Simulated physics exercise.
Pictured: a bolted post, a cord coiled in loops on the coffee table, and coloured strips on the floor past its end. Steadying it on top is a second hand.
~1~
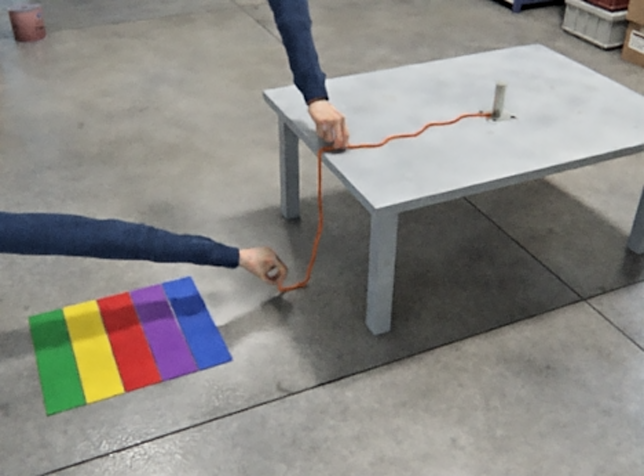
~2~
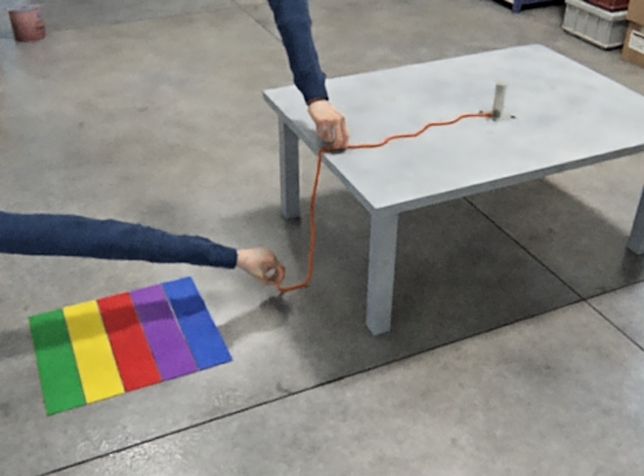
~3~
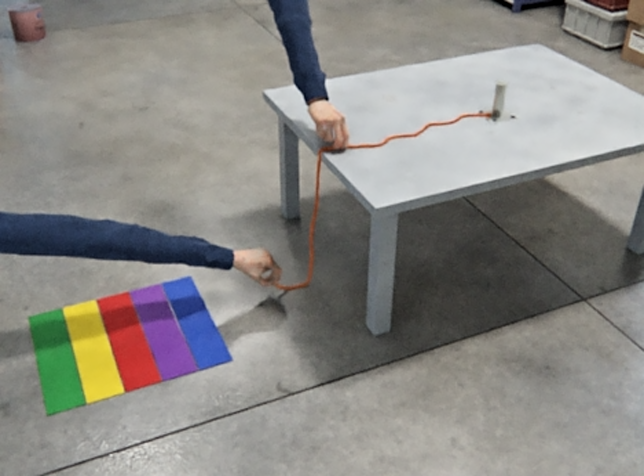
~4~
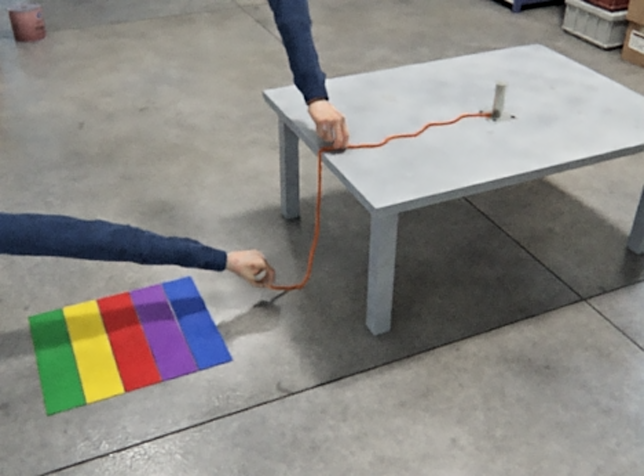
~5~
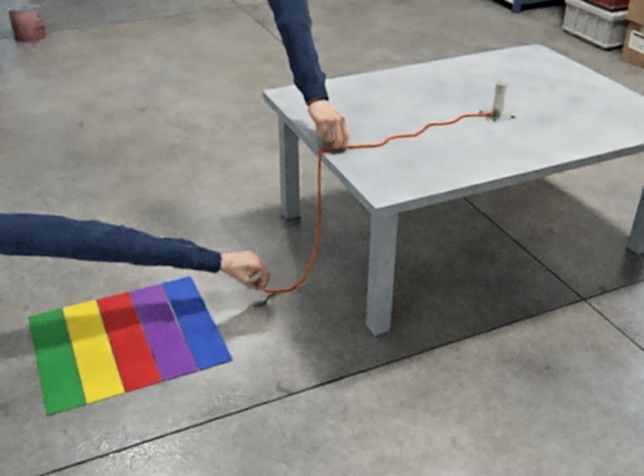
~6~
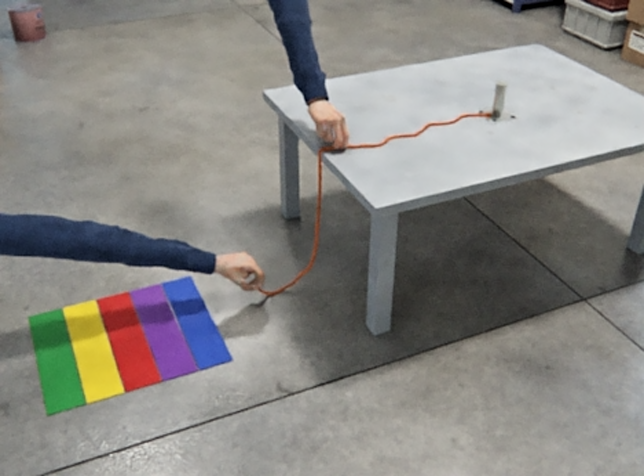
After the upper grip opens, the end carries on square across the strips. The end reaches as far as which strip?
As far as the purple strip.
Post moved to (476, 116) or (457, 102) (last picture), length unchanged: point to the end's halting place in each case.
Try by try, about (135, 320) and (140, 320).
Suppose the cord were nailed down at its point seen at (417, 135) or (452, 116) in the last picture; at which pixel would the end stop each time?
Approximately (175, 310) and (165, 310), respectively.
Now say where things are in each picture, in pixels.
In the first frame, end (278, 282); blue (208, 348); purple (174, 358); red (138, 368); yellow (101, 379); green (62, 390).
In the second frame, end (275, 282); cord through (462, 116) (421, 132) (369, 146) (319, 166) (313, 225) (310, 275).
In the third frame, end (272, 283).
In the fourth frame, end (265, 285); cord through (462, 116) (421, 132) (369, 146) (320, 166) (318, 224) (308, 276).
In the fifth frame, end (260, 286).
In the sixth frame, end (255, 288); cord through (462, 116) (421, 132) (369, 146) (320, 166) (318, 224) (302, 273).
Soon after, end near (212, 299); short of the strips.
Then, end near (178, 308); over blue.
At full stretch, end near (158, 313); over purple. The end stops over the purple strip.
